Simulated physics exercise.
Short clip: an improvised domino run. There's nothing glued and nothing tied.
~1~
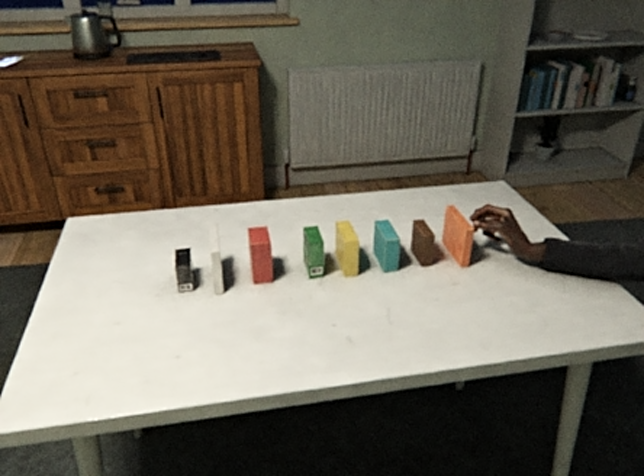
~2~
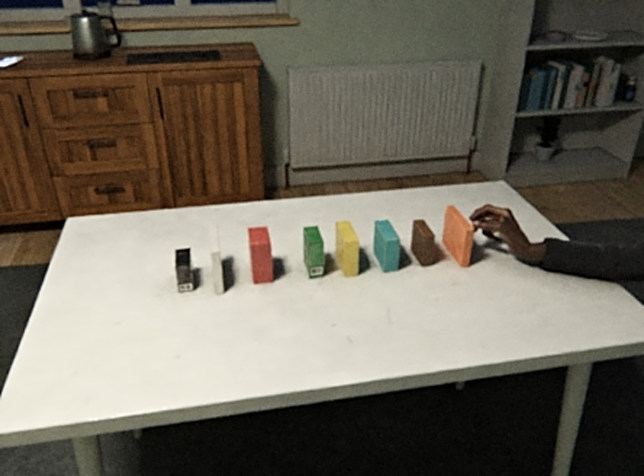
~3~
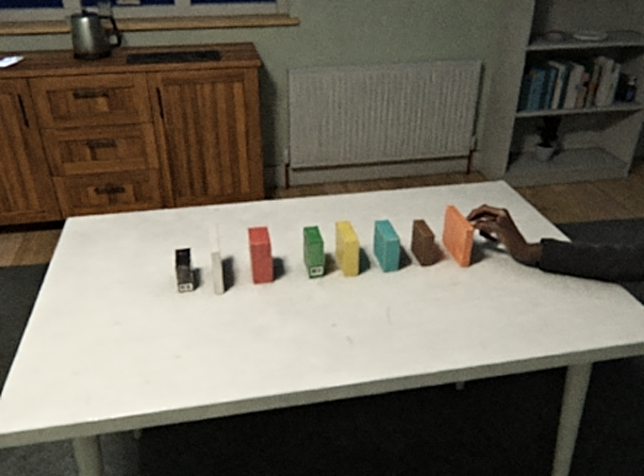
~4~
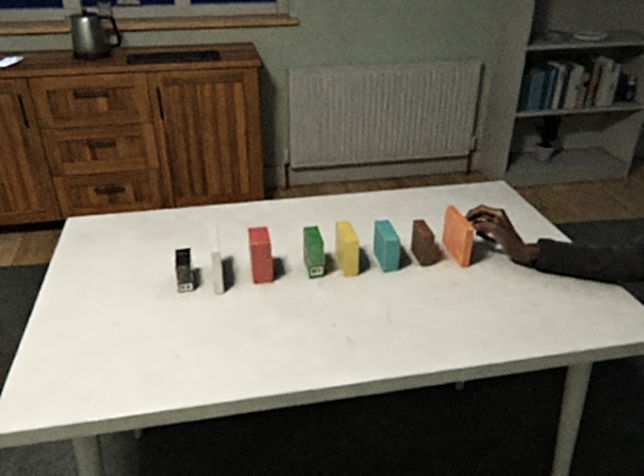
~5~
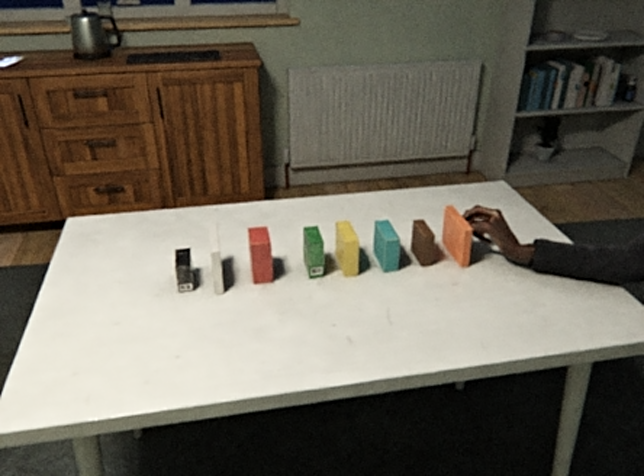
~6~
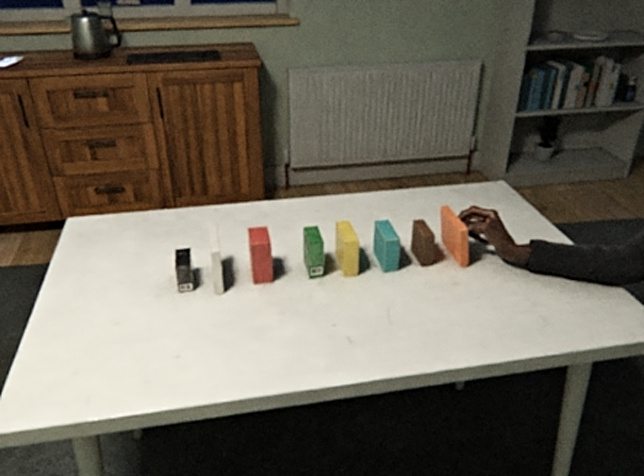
A hand at the right rests its fingers against the upright orange board at the end of a spaced row of coloured blocks on a white table. The fingers then edge left, and the board leans slightly toward the brown one beside it, while the other pieces stay standing and still.
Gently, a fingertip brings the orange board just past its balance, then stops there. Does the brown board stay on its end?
No. Oh, it loses its balance there.
Then, 0.20 s after the last picture, orange board 37° over.
Then, 0.40 s after the last picture, orange board 67° over; brown board tipped 51° from how it was near (407, 246); turquoise block tipped 10° from how it was.
Then, 0.50 s after the last picture, orange board 70° over; brown board tipped 64° from how it was near (404, 249); turquoise block tipped 34° from how it was.
At rest, tipped over on the table, turquoise block and brown board; left askew, yellow board; the other 3 in place. Seen from the same camera at the end, brown board near (403, 249).
